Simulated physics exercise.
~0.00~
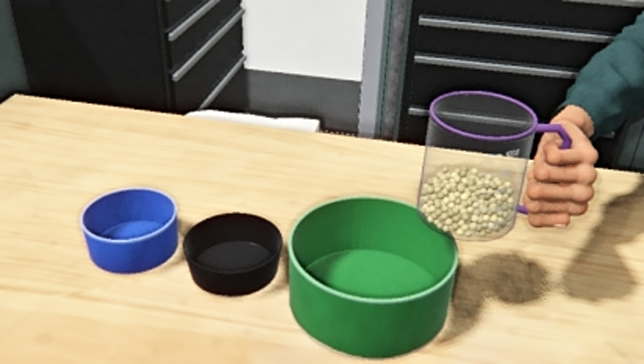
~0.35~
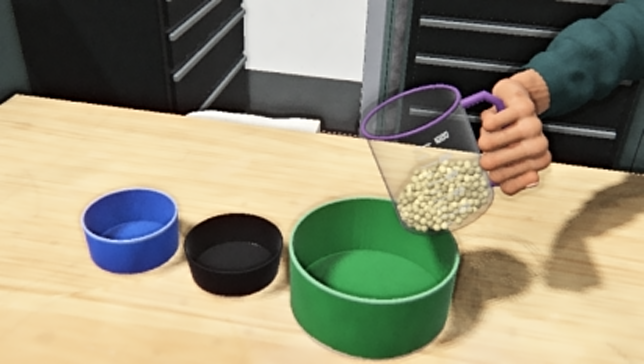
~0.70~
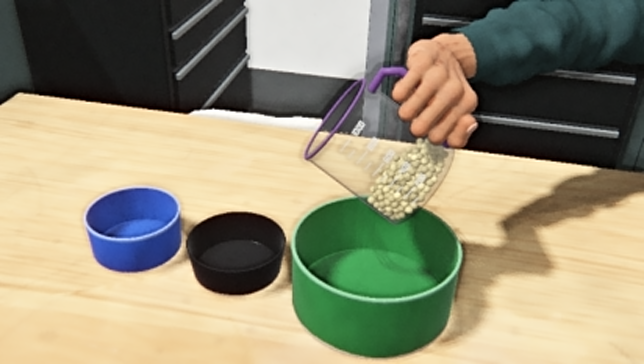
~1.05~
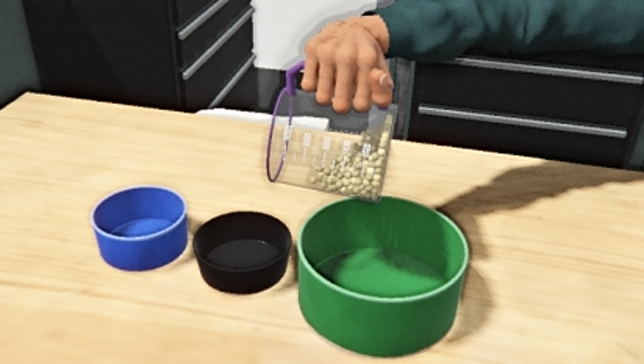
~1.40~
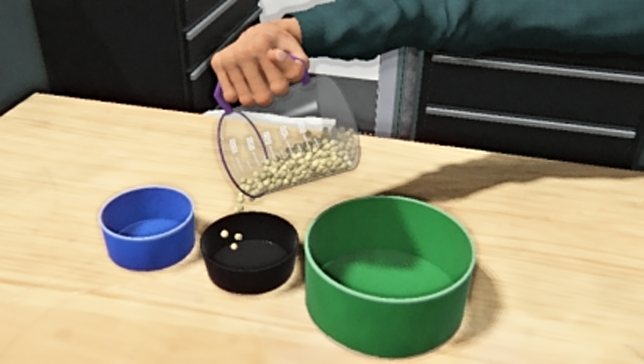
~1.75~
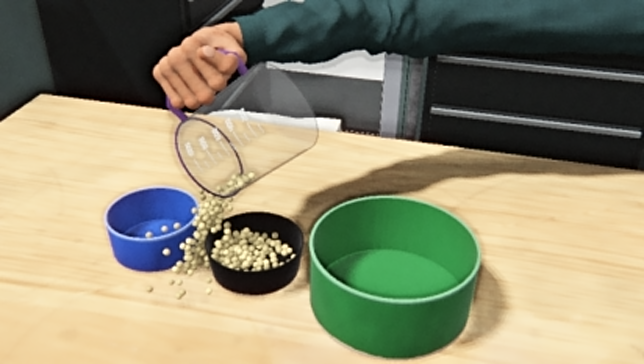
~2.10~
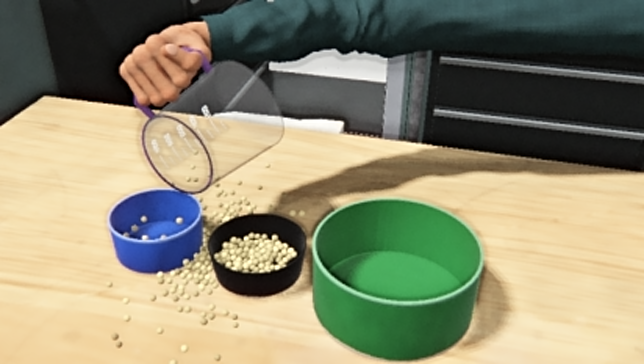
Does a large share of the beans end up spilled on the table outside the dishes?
Yes, a large share of the beans ends up scattered on the table around the blue and black dishes. Many others sit in the black dish, while only a few are in the blue one and none are in the green pot.
